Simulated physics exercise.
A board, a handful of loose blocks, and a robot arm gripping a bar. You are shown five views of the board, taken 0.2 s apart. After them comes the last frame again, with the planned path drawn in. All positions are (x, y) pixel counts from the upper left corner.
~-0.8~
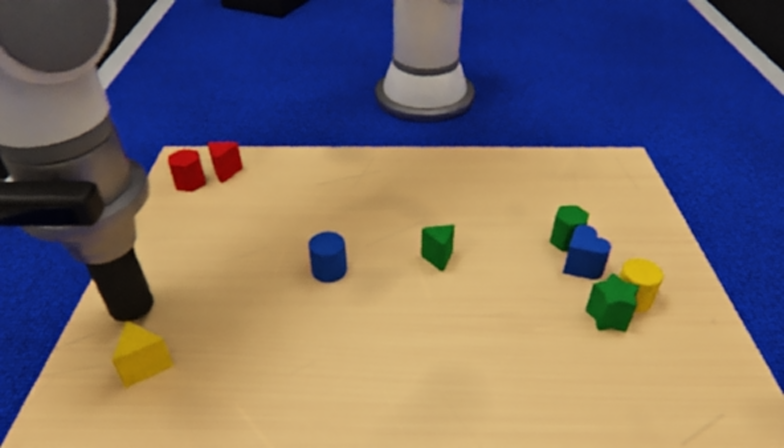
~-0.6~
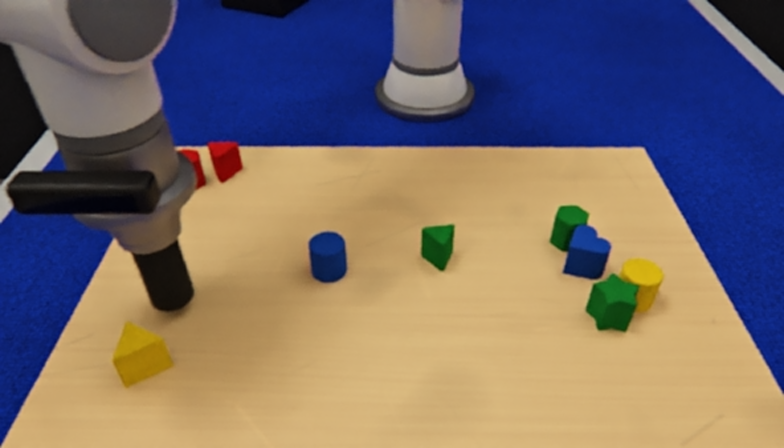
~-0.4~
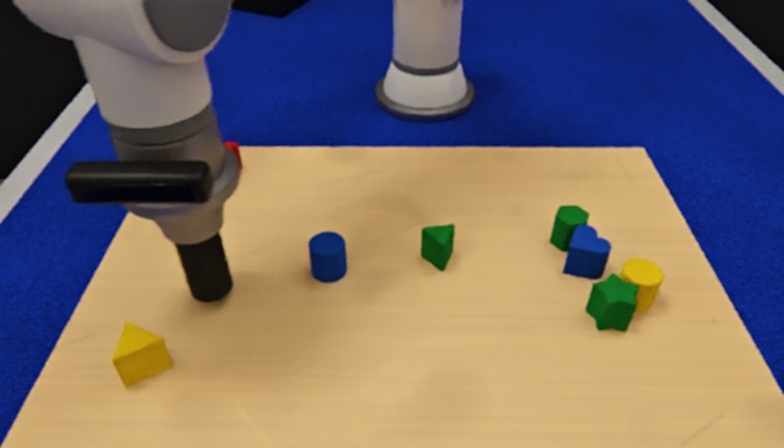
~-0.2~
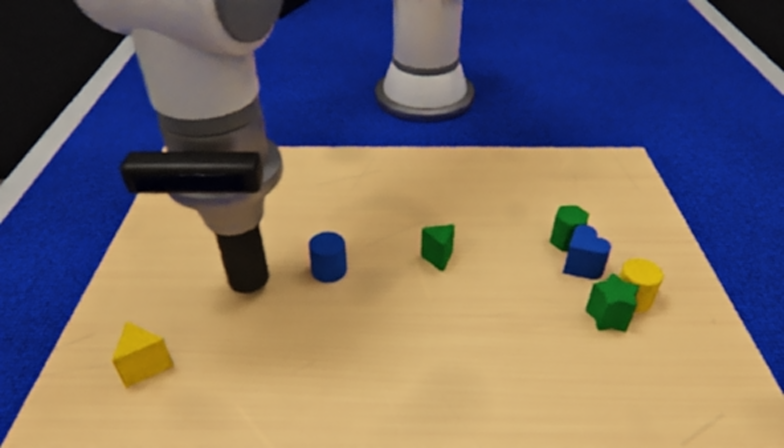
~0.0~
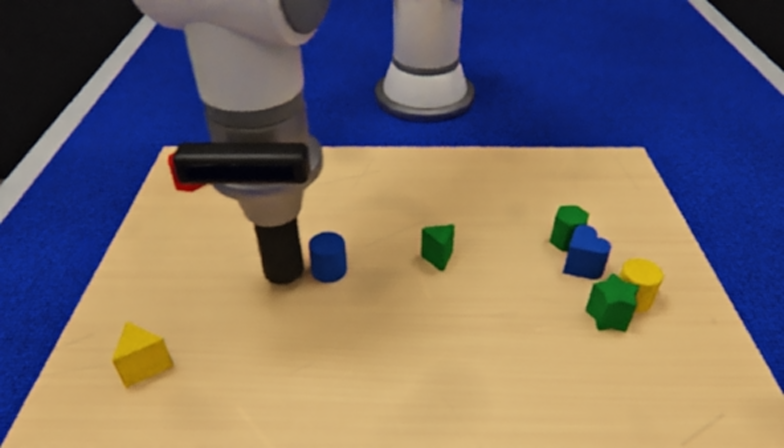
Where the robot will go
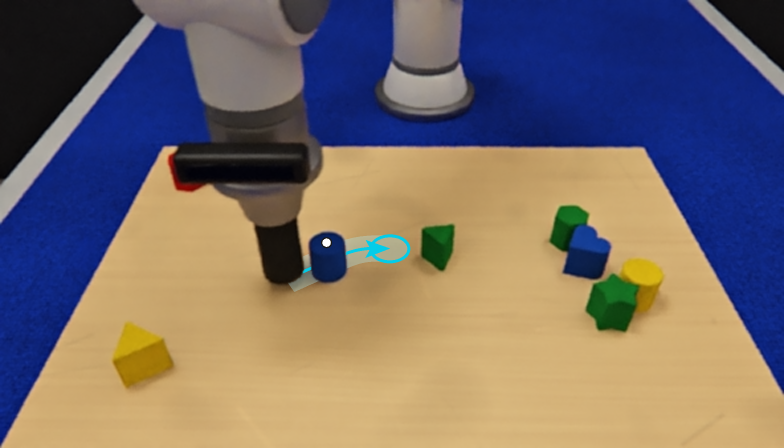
The footage shows a robot arm with a black bar moving steadily rightward from near a yellow triangular block until the bar is beside a blue cylinder, while the red, green, blue and yellow blocks on the wooden board stay still.
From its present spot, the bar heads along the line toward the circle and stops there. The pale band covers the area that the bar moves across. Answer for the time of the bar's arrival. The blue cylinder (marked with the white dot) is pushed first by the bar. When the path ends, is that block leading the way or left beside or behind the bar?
The blue cylinder is leading.
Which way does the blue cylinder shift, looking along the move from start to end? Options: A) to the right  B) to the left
A.
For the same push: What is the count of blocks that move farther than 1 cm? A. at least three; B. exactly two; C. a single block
C
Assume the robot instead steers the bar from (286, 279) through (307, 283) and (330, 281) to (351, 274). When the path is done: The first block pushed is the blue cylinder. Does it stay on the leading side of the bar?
That block remains ahead.
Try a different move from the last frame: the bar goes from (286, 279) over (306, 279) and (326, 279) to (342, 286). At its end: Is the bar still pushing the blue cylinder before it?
No, that is not how it ends up.
Drawn move, from (286, 279) over (320, 264) and (353, 251) to (390, 249); the dot is on the blue cylinder.
The first path, step by step. One third of the way, bar at (320, 255); blue cylinder at (357, 236).
Two thirds of the way, bar at (354, 242); blue cylinder at (388, 233).
At the end, bar at (390, 240); blue cylinder at (418, 239); green triangle at (446, 231).
